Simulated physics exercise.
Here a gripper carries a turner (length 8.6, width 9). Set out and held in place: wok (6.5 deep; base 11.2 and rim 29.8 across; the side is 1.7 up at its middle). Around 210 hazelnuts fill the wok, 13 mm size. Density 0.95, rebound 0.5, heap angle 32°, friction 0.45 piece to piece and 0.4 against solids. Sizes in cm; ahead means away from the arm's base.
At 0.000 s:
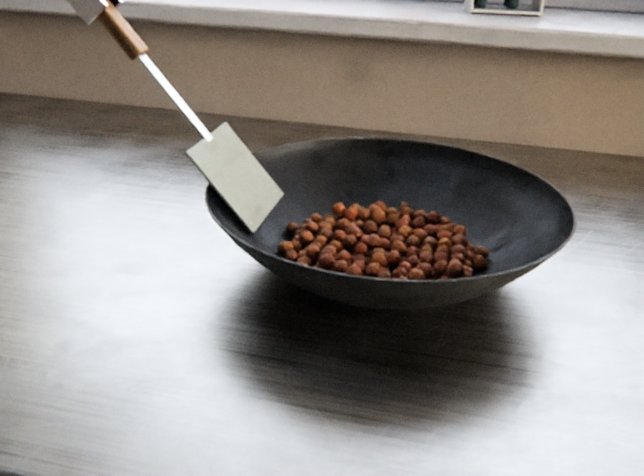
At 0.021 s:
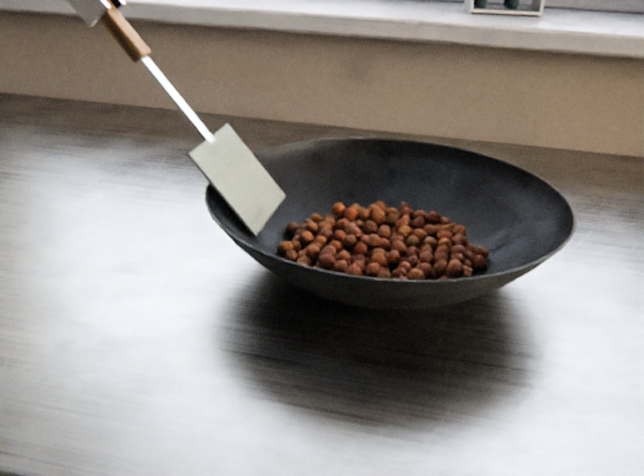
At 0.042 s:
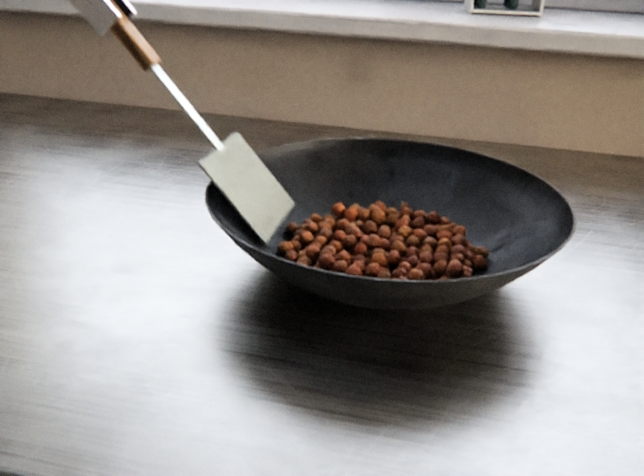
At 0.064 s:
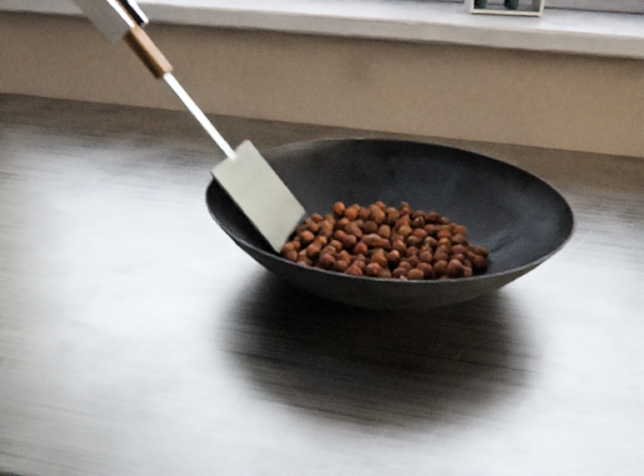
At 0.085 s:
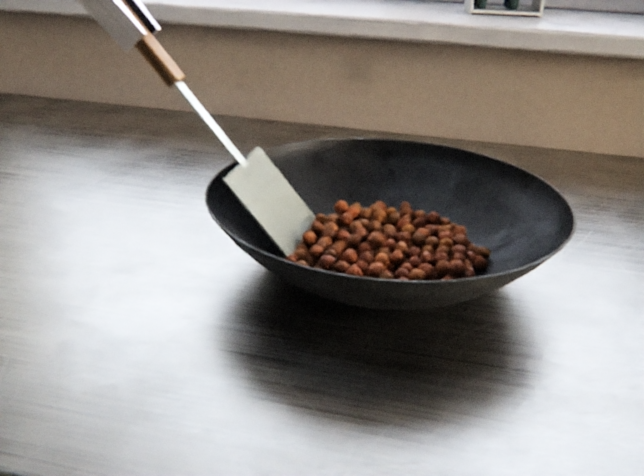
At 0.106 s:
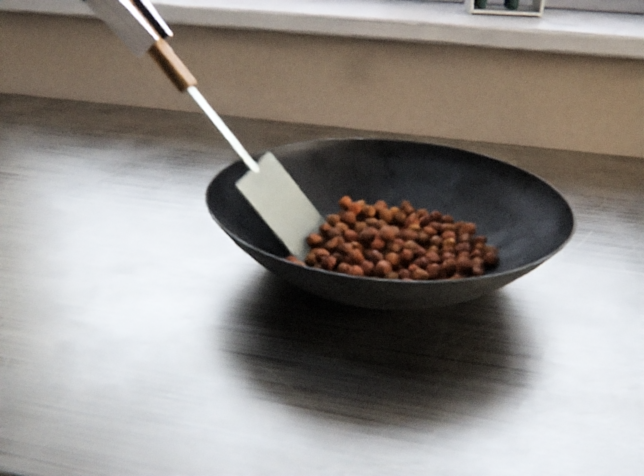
On a dark wood-grain counter below a windowsill, a turner held by a gripper at the upper left rests its flat blade inside a black wok of brown hazelnuts. The blade slides down and to the right into the near left side of the heap, and the nuts shift slightly rightward.
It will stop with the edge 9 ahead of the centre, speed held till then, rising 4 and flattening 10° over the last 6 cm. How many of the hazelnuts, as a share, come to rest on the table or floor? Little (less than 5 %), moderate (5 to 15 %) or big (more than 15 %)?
A little share, less than 5 %, ends on the table or floor.
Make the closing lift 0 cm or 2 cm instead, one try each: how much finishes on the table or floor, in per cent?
About 0 and 0 per cent.
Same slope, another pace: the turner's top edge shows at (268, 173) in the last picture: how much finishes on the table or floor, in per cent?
About 10 per cent.
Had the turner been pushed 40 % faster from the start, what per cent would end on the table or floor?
In that case some 5 per cent.
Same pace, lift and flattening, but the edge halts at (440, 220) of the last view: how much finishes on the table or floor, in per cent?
Some 0 per cent.
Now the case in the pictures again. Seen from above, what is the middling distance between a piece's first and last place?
Some 4 cm.
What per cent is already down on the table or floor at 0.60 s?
Roughly 0 per cent.
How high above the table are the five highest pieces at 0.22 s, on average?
Roughly 4 cm.
After 0.22 s, sloping 49°, highest piece 4 above the table; 211 in the wok.
After 0.34 s, sloping 45°, highest piece 5 above the table; 211 in the wok.
After 0.60 s, sloping 39°, highest piece 7 above the table; 210 in the wok, 1 on the blade or in flight.
After 1.65 s, sloping 39°, highest piece 6 above the table; 210 in the wok, 1 on the table or floor.
In the end, 210 in the wok, 1 on the table or floor. That is 0 % on the table or floor.
